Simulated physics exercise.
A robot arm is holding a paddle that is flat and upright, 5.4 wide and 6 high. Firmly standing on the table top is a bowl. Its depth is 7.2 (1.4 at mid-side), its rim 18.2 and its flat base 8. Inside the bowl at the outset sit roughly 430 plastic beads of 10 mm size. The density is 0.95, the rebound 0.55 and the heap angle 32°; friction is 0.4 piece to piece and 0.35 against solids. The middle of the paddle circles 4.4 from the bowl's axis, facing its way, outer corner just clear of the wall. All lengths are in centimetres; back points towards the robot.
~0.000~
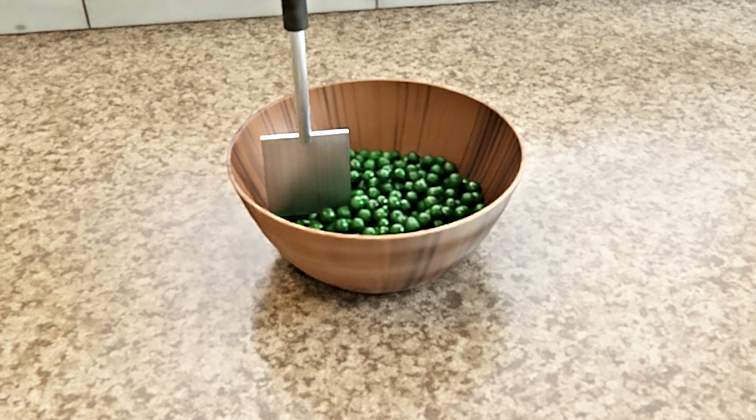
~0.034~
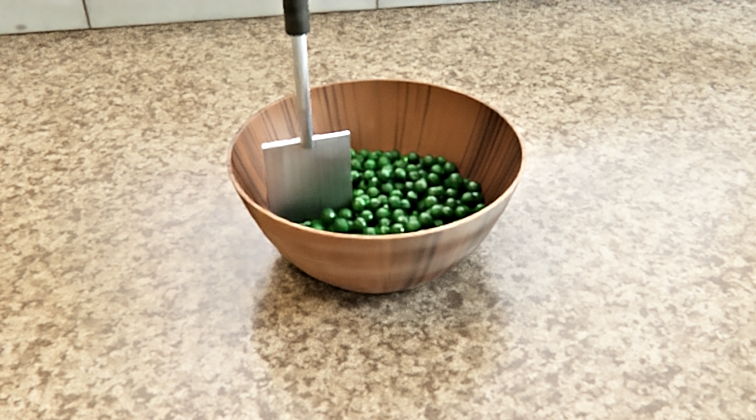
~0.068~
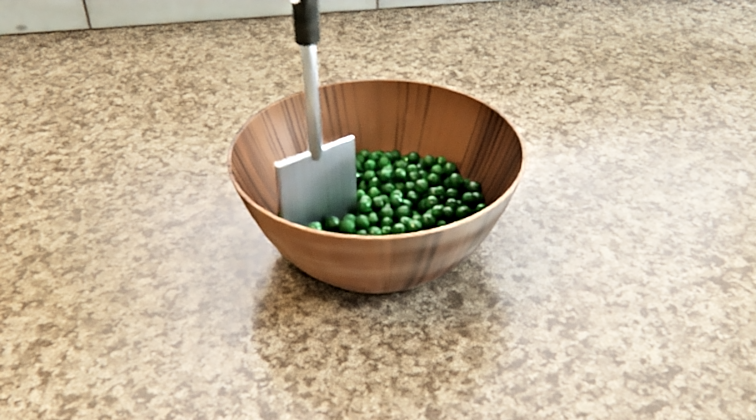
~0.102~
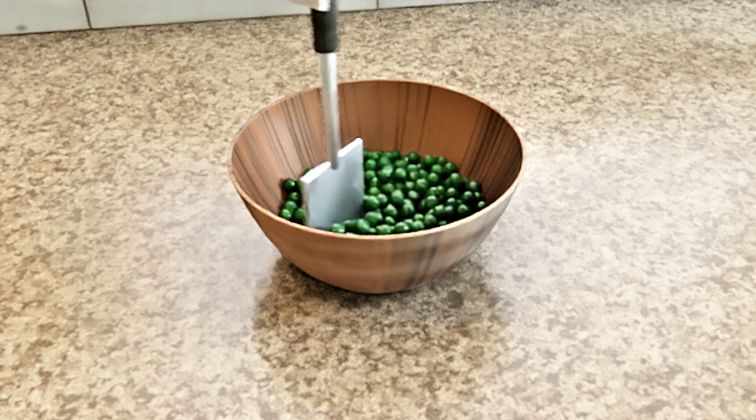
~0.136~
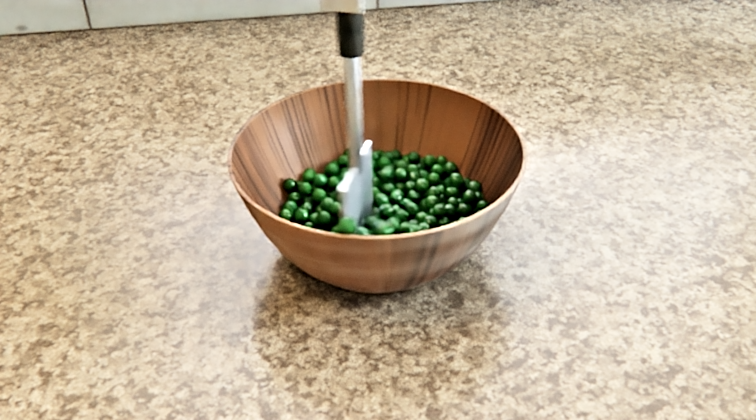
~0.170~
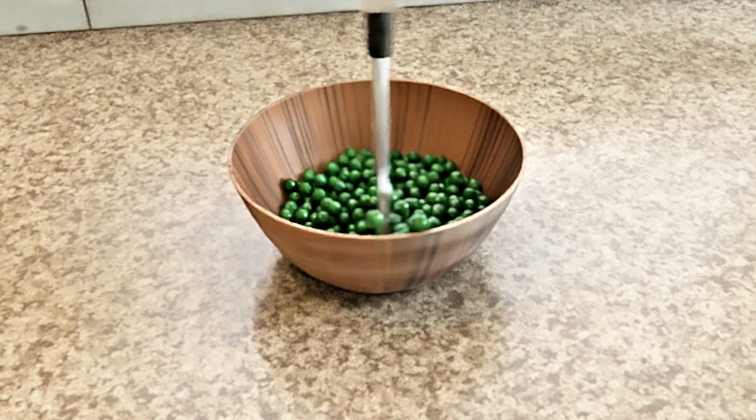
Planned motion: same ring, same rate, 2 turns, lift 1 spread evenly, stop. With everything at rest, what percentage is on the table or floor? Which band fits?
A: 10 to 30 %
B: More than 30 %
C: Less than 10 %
Less than 10 %.
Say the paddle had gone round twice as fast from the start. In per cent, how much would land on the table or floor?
In that case it comes to around 25 percent.
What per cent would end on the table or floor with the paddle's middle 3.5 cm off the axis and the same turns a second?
Some 0 percent would.
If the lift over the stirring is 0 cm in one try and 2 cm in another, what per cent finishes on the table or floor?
Try one: Around 5 %; try two: Around 0 %.
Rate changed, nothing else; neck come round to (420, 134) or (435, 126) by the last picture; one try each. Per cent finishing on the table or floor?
First try: About 10 %; second try: About 15 %.
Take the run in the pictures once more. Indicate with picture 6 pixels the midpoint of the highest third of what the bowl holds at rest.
It is centred near (361, 206).
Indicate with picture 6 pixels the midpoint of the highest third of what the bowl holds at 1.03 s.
The centre lies near (405, 183) in the last picture.
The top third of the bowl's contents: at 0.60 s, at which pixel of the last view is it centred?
I'd point to somewhere close to (301, 194).
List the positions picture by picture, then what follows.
In the first frame, the paddle neck at (303, 113), 0° round; upper third of the load around (387, 203), from x 280 to 480, top at y 155; 430 in the bowl.
In the second frame, the paddle neck at (305, 118), 8° round; upper third of the load around (388, 204), from x 280 to 480, top at y 155.
In the third frame, the paddle neck at (314, 129), 28° round; upper third of the load around (387, 205), from x 285 to 480, top at y 155.
In the fourth frame, the paddle neck at (332, 137), 47° round; upper third of the load around (388, 206), from x 280 to 480, top at y 155.
In the fifth frame, the paddle neck at (355, 142), 67° round; upper third of the load around (396, 206), from x 275 to 485, top at y 155.
In the sixth frame, the paddle neck at (381, 143), 86° round; upper third of the load around (412, 206), from x 280 to 485, top at y 155; 430 in the bowl.
After 0.60 s, 335° round, highest piece 8 above the table; 425 in the bowl, 4 on the table or floor, 1 in flight or on the tool.
After 1.03 s, 224° round, highest piece 7 above the table; 422 in the bowl, 8 on the table or floor.
After 1.45 s, 0° round, highest piece 5 above the table; 422 in the bowl, 8 on the table or floor.
After 2.15 s, 0° round, highest piece 5 above the table; 422 in the bowl, 8 on the table or floor.
In the end, 422 in the bowl, 8 on the table or floor. That is 2 % on the table or floor.
